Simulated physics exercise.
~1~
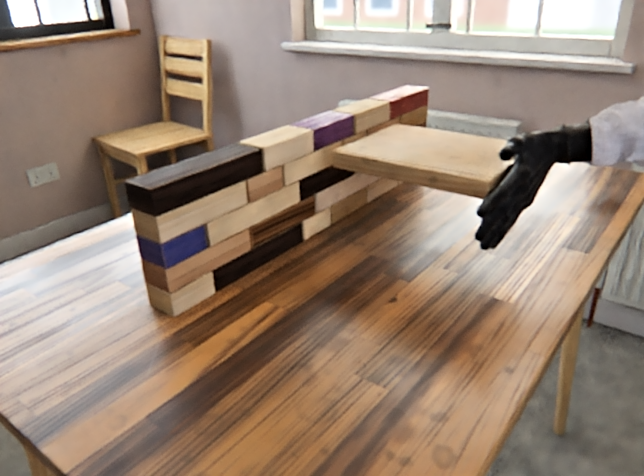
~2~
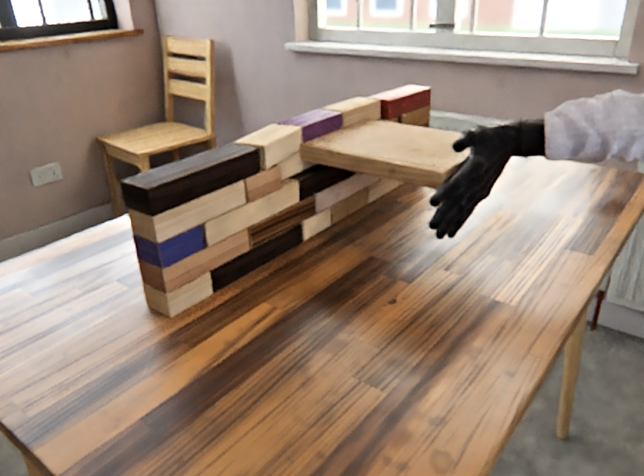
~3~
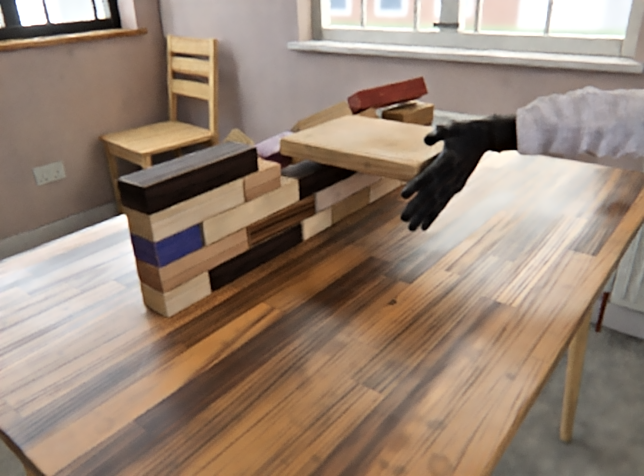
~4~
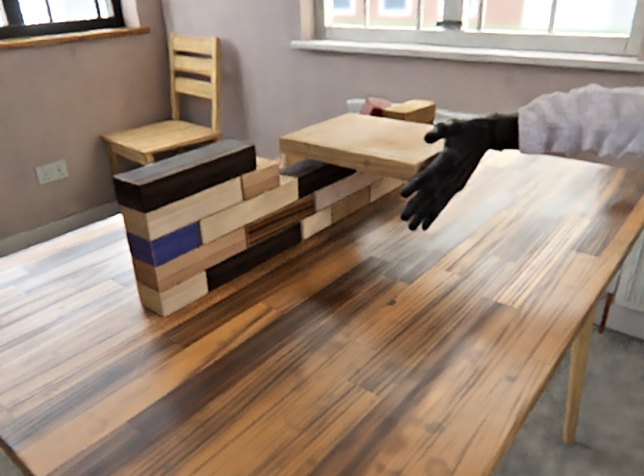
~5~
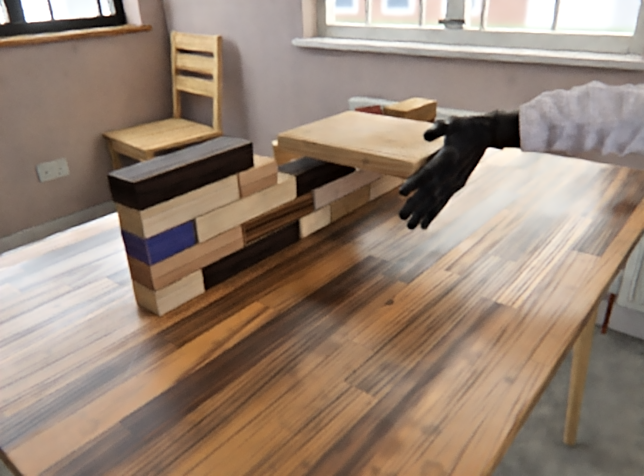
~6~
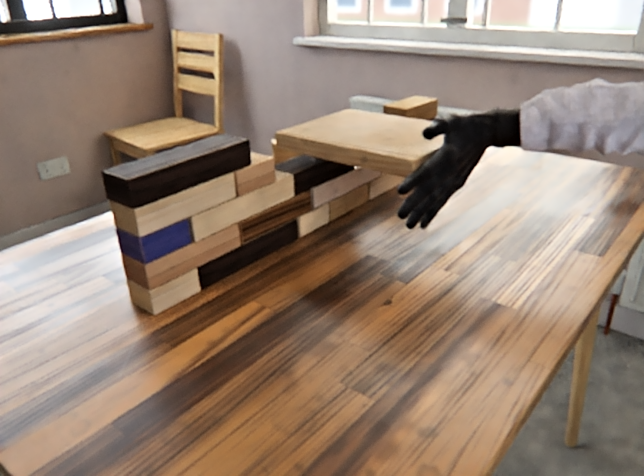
Gloved hand pushing a flat wooden board into a toy block wall, toppling upper blocks behind it while the near end stands.
